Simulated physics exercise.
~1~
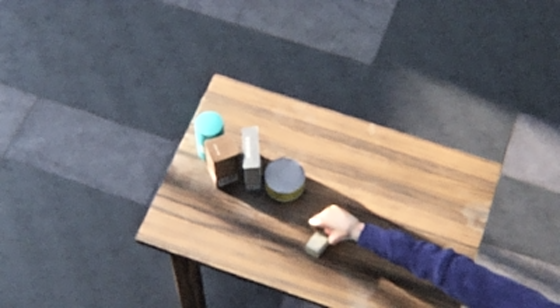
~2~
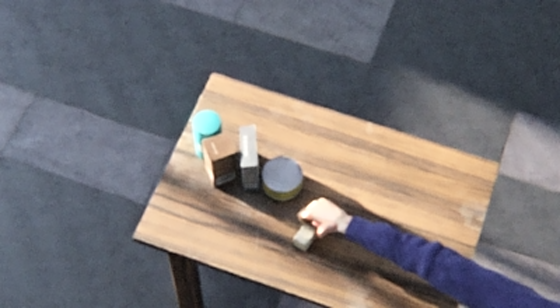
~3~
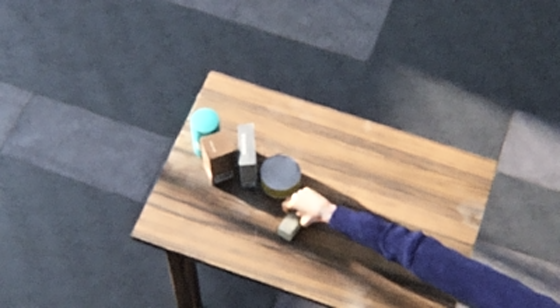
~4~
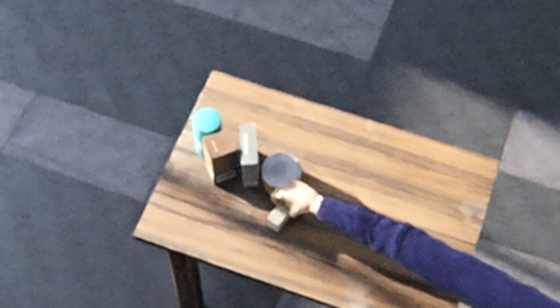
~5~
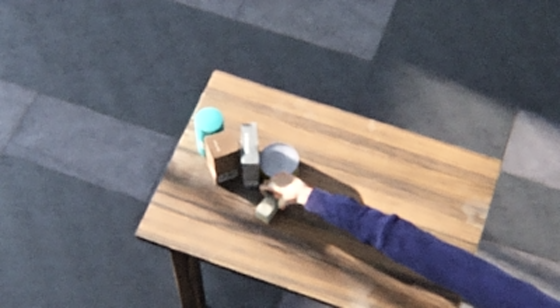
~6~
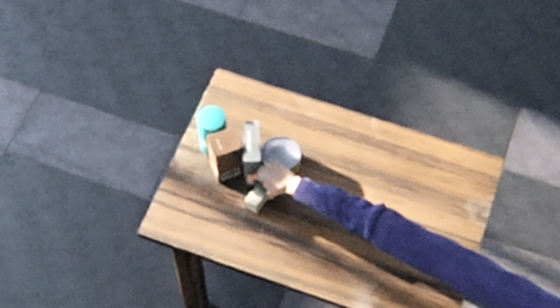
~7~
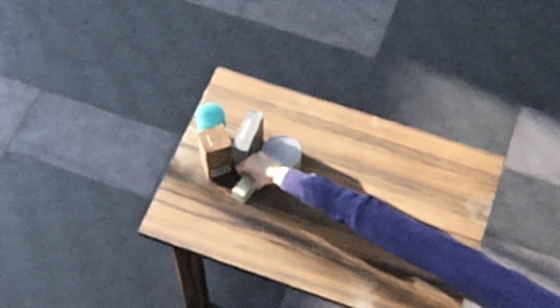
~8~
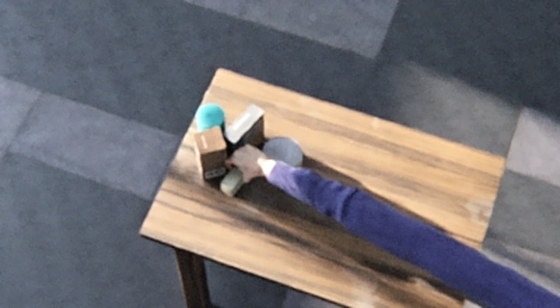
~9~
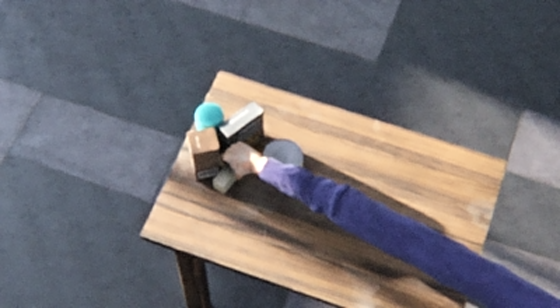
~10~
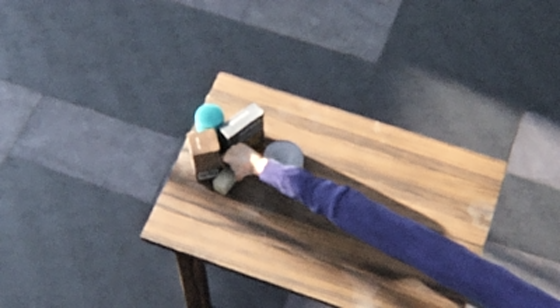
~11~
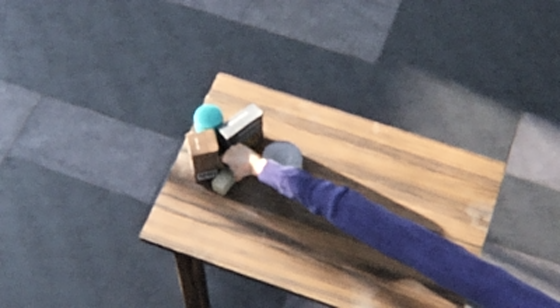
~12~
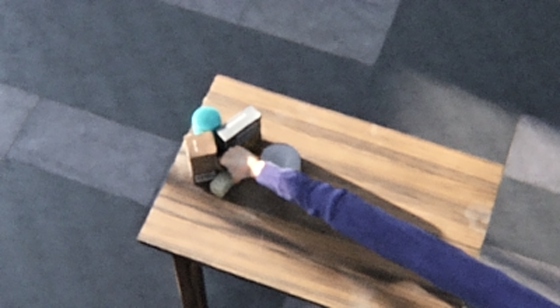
On a wooden table, a hand in a blue sleeve slid a small block leftward into a cluster near the end, nudging a round tub, then shifting a grey packet and brown carton toward a turquoise jar, and stopped with everything still upright on the table.
